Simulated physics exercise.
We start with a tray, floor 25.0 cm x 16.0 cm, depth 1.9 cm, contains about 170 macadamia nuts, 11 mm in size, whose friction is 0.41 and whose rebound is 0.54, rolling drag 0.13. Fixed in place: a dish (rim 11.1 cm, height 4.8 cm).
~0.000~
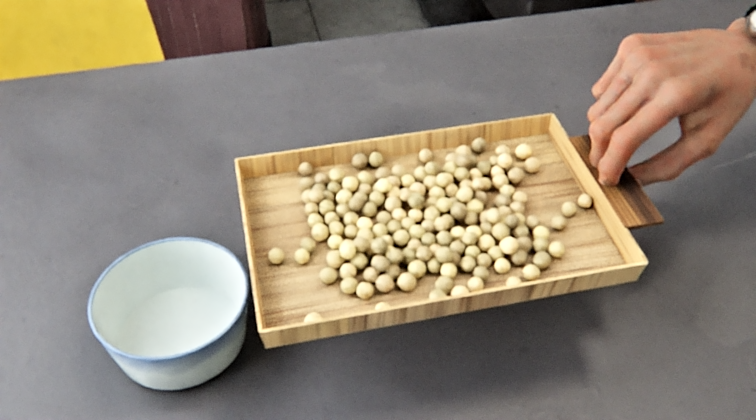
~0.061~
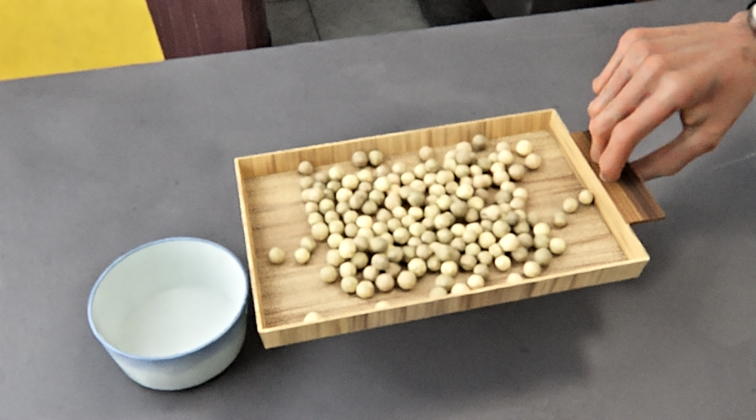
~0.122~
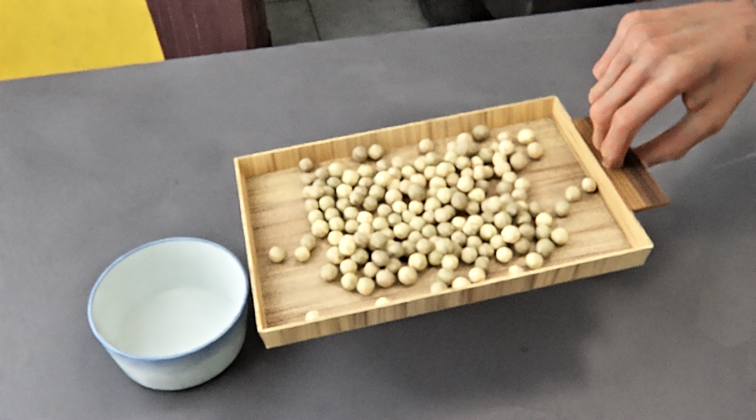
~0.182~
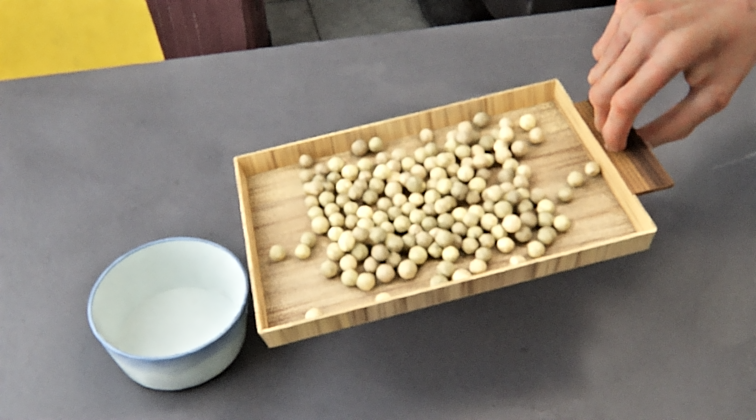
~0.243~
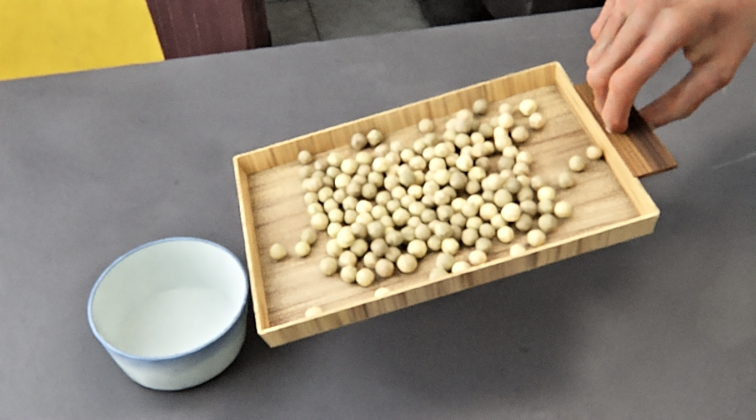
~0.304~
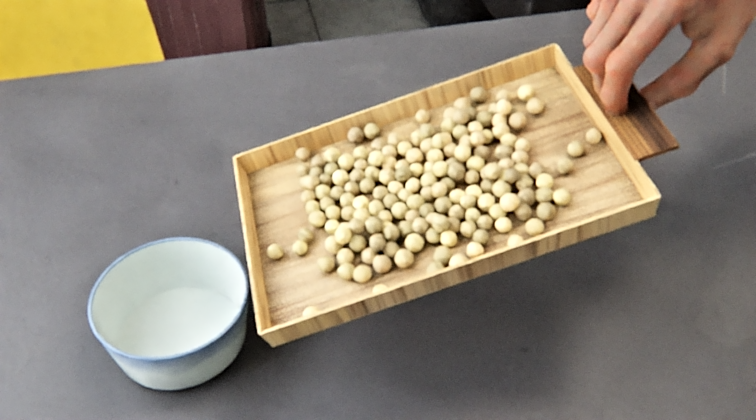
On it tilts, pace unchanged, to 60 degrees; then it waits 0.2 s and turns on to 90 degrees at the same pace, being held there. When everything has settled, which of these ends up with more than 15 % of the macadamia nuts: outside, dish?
Outside: More, dish: More.
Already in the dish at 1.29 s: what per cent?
Roughly 0 percent of the load.
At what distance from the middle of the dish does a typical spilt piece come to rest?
About 12 centimetres.
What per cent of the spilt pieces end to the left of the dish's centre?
50 %, approximately.
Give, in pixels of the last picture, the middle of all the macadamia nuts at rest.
Position: Approx. (186, 348).
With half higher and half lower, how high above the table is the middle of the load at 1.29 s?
16 centimetres or so.
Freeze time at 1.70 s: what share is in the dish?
At that point, some 0 in a hundred have made it.
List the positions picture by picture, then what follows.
Tray at (461, 297); tilt 0 degrees; leading edge at (247, 236); middle of the load at (432, 215); dish at (169, 294), in the first picture.
Tray at (461, 295); tilt 1 degrees; leading edge at (247, 236); middle of the load at (432, 213), in the second picture.
Tray at (462, 289); tilt 4 degrees; leading edge at (246, 236); middle of the load at (433, 206), in the third picture.
Tray at (461, 282); tilt 7 degrees; low side left; leading edge at (246, 236); middle of the load at (433, 198), in the fourth picture.
Tray at (460, 274); tilt 11 degrees; low side left; leading edge at (246, 236); middle of the load at (431, 189), in the fifth picture.
Tray at (459, 267); tilt 15 degrees; low side left; leading edge at (245, 236); middle of the load at (429, 181); dish at (169, 294). It turns about 60 degrees a second, in the sixth picture.
Then, at 0.84 s, tilt 47 degrees; tray 100 %; middle of all pieces near (318, 186).
After 1.29 s, tilt 60 degrees; tray 100 %; middle of all pieces near (299, 181).
After 1.70 s, tilt 79 degrees; tray 100 %; middle of all pieces near (266, 175).
After 2.09 s, tilt 90 degrees; dish 5 %, tray 60 %, in the air 40 %; middle of all pieces near (226, 217).
By 3.9 s all is still; dish 60 %, tray 5 %, outside 35 %.
